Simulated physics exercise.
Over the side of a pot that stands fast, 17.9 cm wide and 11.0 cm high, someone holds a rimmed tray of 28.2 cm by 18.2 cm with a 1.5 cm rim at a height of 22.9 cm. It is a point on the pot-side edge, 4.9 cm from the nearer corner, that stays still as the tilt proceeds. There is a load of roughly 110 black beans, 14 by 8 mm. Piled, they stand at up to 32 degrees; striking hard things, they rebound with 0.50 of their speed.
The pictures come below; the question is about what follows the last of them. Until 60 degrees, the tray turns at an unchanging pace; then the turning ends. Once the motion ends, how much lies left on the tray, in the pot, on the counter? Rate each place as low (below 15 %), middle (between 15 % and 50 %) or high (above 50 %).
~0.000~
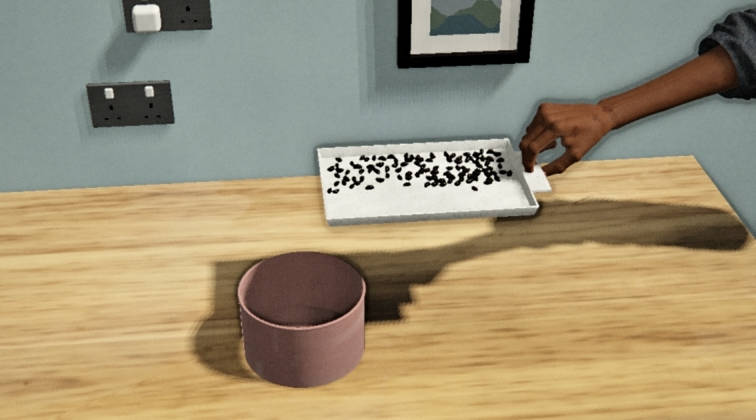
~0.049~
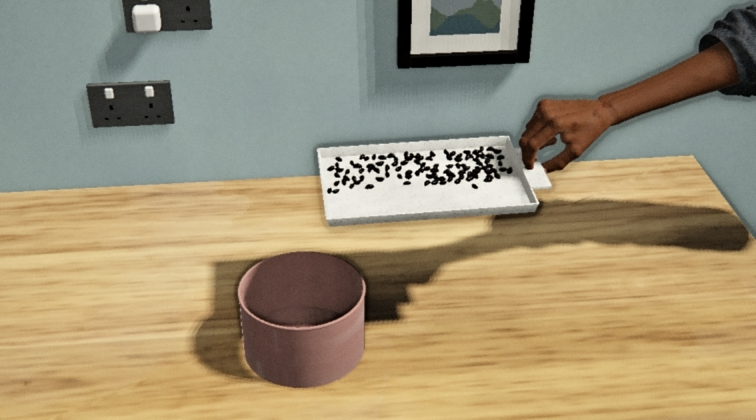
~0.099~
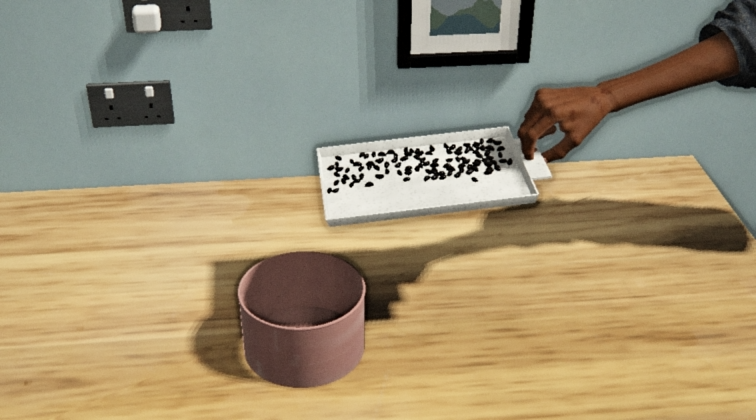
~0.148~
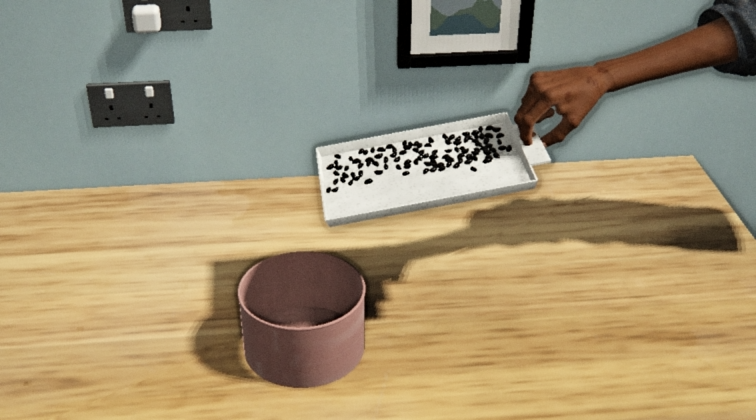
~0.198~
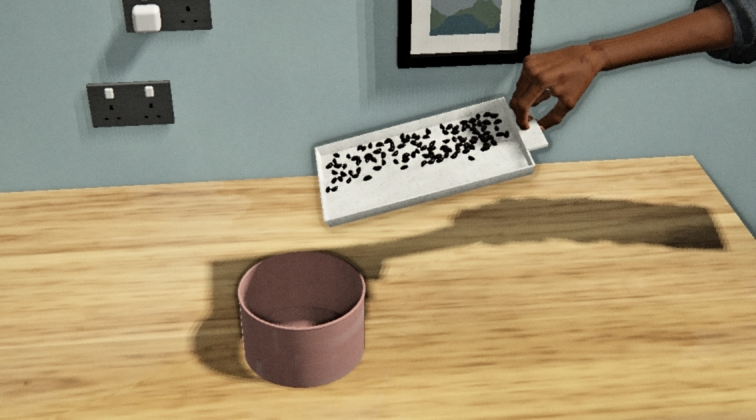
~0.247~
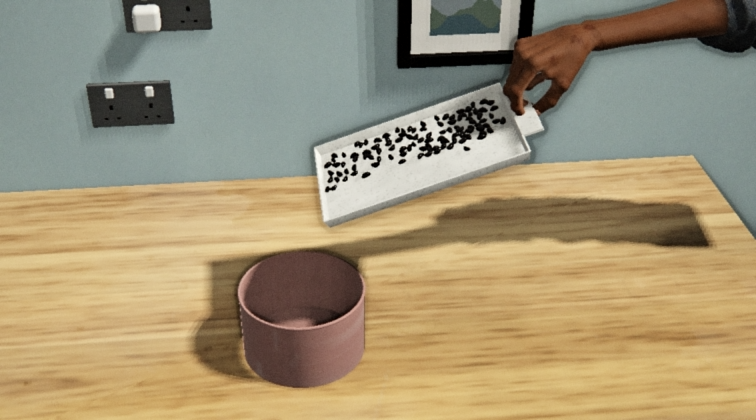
Ratings: Tray middle; pot middle; counter middle.
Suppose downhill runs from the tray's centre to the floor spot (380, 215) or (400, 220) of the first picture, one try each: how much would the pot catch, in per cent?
Roughly 75 per cent on the first try and 35 per cent on the second.
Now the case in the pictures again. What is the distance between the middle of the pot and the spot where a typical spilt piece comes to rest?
About 26 cm.
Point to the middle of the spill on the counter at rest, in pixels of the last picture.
Spill centre at rest: About (236, 295).
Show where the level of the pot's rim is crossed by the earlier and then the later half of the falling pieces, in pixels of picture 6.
Earlier half at about (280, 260), later half at about (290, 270) in pixels.
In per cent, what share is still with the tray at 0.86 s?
About 45 per cent.
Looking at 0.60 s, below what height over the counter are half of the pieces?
Roughly 26 cm.
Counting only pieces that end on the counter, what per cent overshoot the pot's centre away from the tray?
About 80 per cent.
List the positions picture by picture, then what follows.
Tray tilt 0 degrees, front corners at (330, 217) and (535, 205); middle of the pieces at (427, 170); pot at (302, 288), in the first picture.
Tray tilt 1 degrees, front corners at (329, 217) and (535, 202); middle of the pieces at (427, 169), in the second picture.
Tray tilt 4 degrees, front corners at (329, 217) and (535, 193), lowest corner left front; middle of the pieces at (427, 164), in the third picture.
Tray tilt 9 degrees, front corners at (328, 218) and (534, 179), lowest corner left front; middle of the pieces at (426, 156), in the fourth picture.
Tray tilt 14 degrees, front corners at (327, 218) and (531, 165), lowest corner left front; middle of the pieces at (424, 148), in the fifth picture.
Tray tilt 19 degrees, front corners at (326, 219) and (527, 150), lowest corner left front; middle of the pieces at (421, 140); pot at (302, 288). The tray's pace is about 100 degrees a second, in the sixth picture.
After 0.46 s, tilt 41 degrees; the tray holds 100 %, the pot 0 %.
After 0.60 s, tilt 55 degrees; the tray holds 100 %, the pot 0 %.
Then, at 0.86 s, tilt 60 degrees; the tray holds 45 %, the pot 15 %.
In the end, at 2.1 s, tray 40 %, pot 40 %, counter 25 %.
